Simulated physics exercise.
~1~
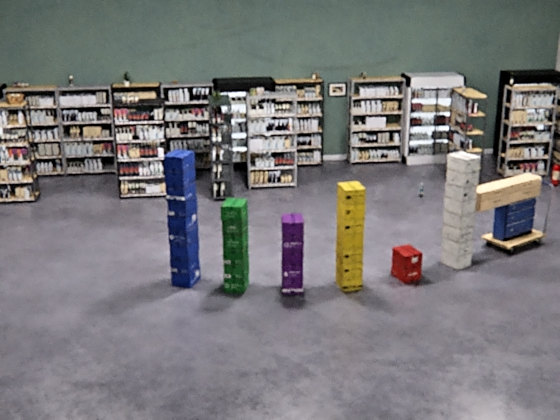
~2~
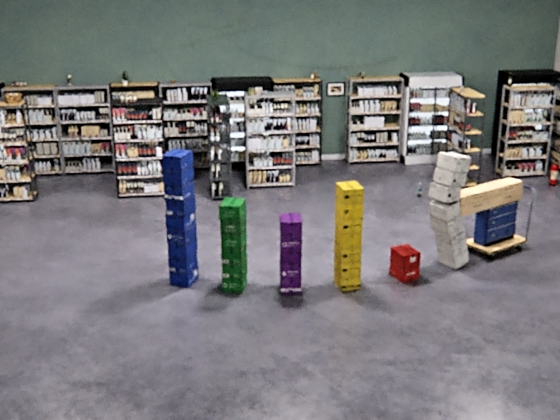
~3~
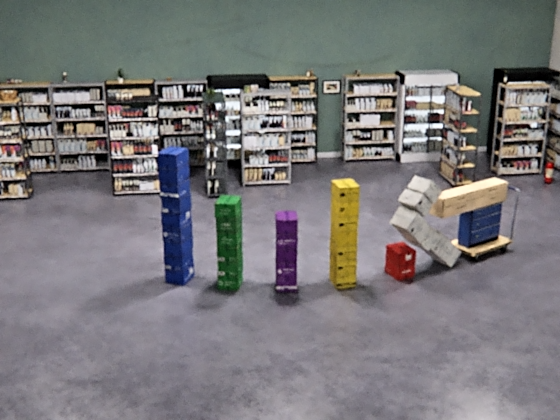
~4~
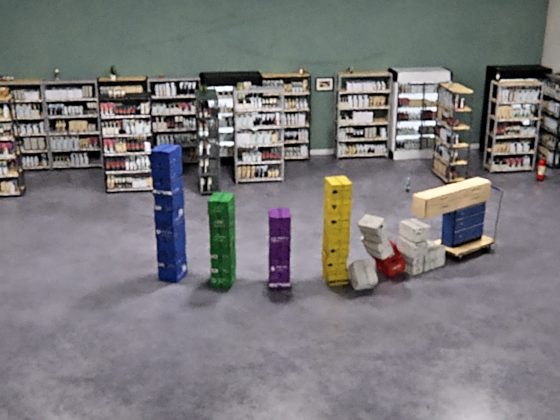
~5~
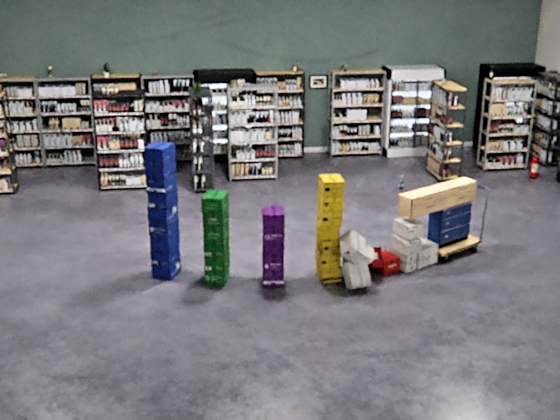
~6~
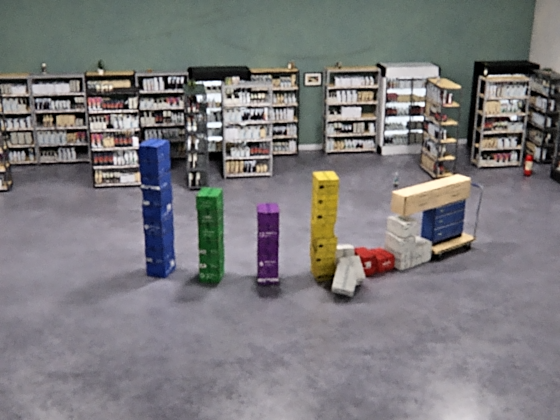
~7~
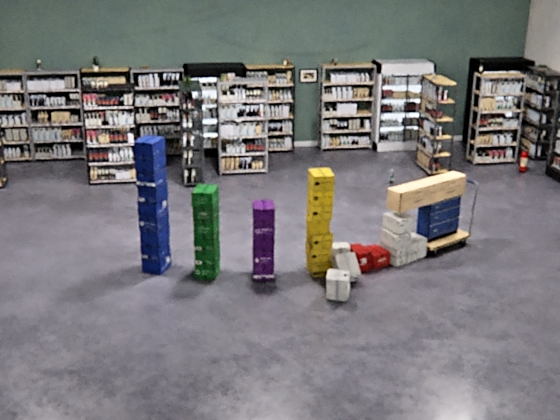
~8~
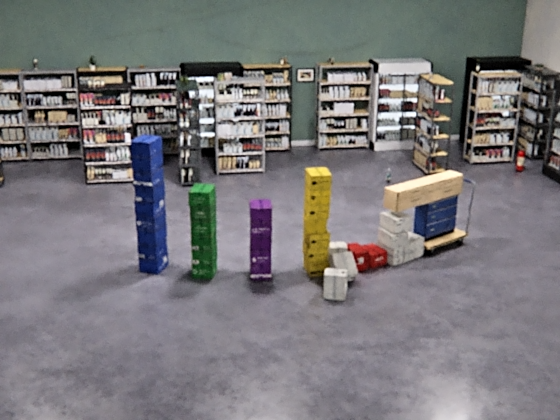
On a shop floor, a trolley carrying blue boxes and a long case rolls left into a pale column of cartons, which buckles and topples leftward, knocking over the short red pile, while the yellow, purple, green and blue columns remain standing beside the scattered pale cartons.
